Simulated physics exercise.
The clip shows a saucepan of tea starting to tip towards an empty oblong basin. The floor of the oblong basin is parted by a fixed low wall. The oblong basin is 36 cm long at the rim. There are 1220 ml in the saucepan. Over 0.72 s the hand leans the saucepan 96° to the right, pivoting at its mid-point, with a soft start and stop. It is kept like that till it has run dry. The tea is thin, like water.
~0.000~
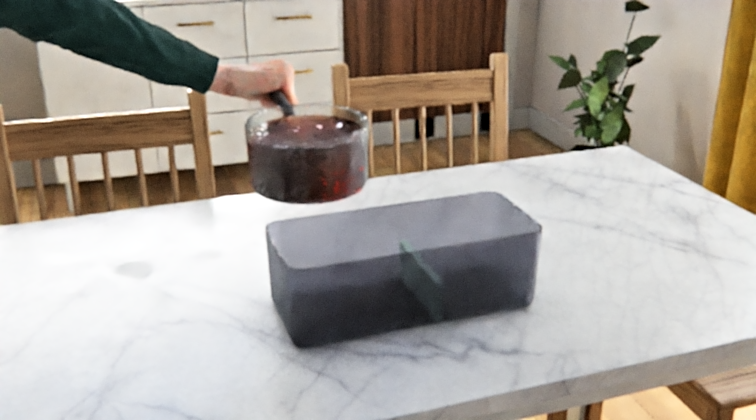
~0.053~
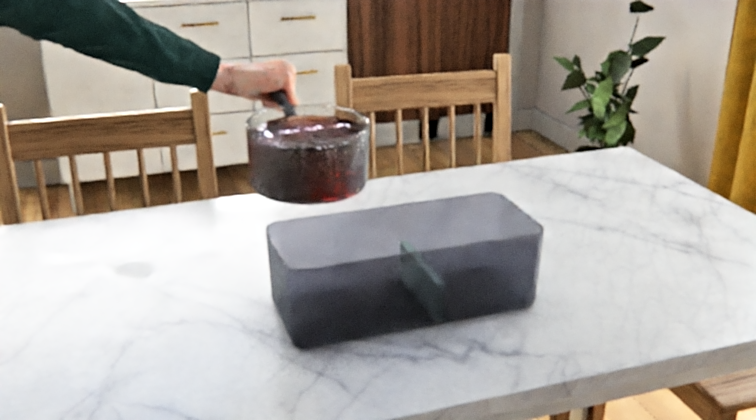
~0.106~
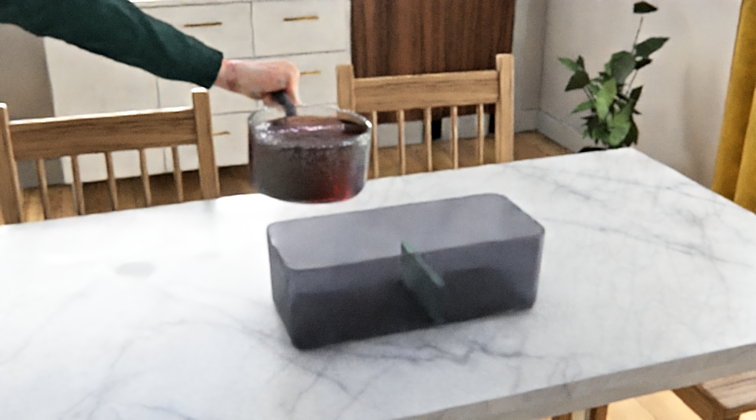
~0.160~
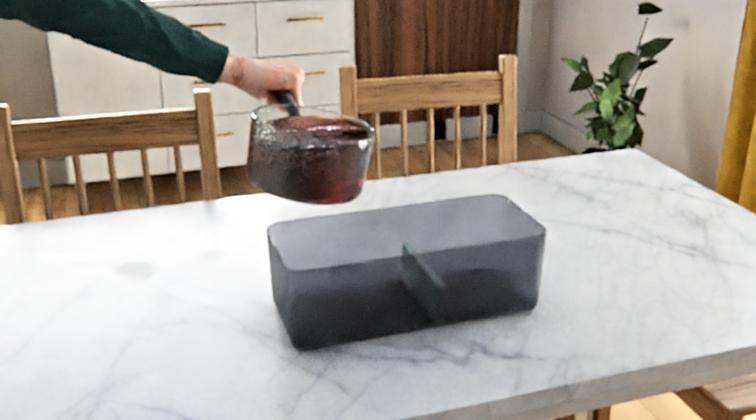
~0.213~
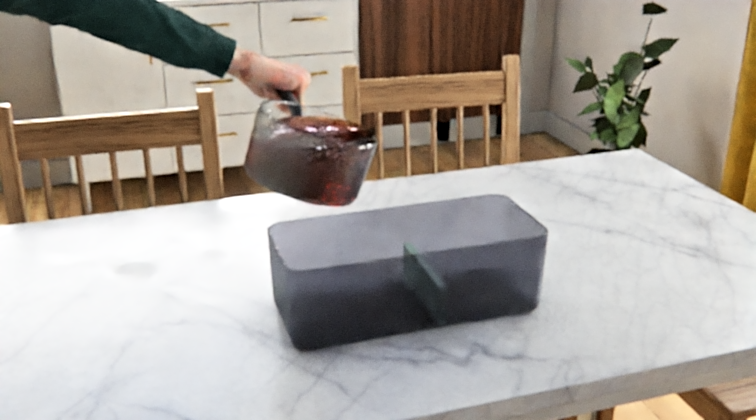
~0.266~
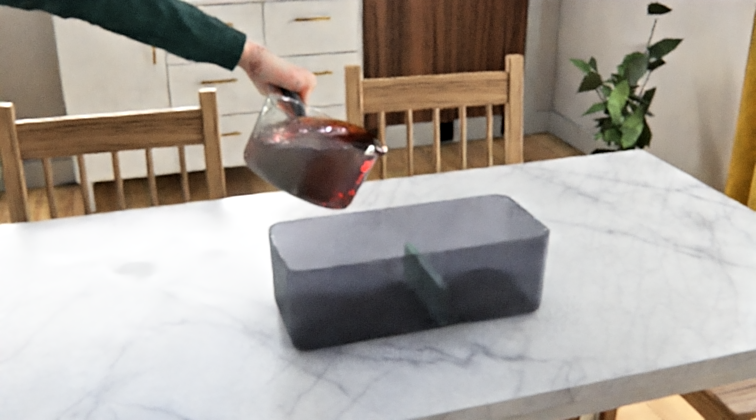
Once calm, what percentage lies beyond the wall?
Roughly 23 per cent is past the wall.
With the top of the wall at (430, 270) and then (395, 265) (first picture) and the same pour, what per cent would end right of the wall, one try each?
In turn about 15 and 65 per cent.
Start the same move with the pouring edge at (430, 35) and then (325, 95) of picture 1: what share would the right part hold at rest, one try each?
First 85, then 5 per cent.
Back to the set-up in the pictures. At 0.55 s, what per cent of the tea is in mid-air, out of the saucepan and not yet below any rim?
Some 34 per cent.
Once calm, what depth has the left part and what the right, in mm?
Some 30 mm on the left and 14 mm on the right.
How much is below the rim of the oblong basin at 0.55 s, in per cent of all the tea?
About 26 per cent.
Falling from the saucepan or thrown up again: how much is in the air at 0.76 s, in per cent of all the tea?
Near 7 in a hundred.
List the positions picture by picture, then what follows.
The first picture shows tilt 0°; pouring edge (365, 118); surface from (249, 137) to (362, 125); the oblong basin's rim runs from (276, 247) to (521, 210); the wall's top is at (420, 261).
The second picture shows tilt 1°; pouring edge (366, 119); surface from (249, 137) to (363, 126).
The third picture shows tilt 5°; pouring edge (368, 123); surface from (251, 135) to (364, 127).
The fourth picture shows tilt 11°; pouring edge (371, 130); surface from (252, 136) to (367, 128).
The fifth picture shows tilt 19°; pouring edge (374, 138); surface from (253, 138) to (372, 132); 1 per cent is over the edge.
The sixth picture shows tilt 29°; pouring edge (375, 148); surface from (253, 138) to (373, 140); 4 per cent is over the edge.
By 0.55 s the tilt is 84° and 40 per cent is still to pour, 15 is left of the wall and 12 right of it.
By 0.76 s the tilt is 96° and 11 per cent is still to pour, 60 is left of the wall and 22 right of it.
By 0.98 s the tilt is 96° and 3 per cent is still to pour, 65 is left of the wall and 22 right of it.
By 1.22 s the tilt is 96° and 1 per cent is still to pour, 70 is left of the wall and 23 right of it.
At rest 70 per cent lies left of the wall, 23 right of it and 7 outside.
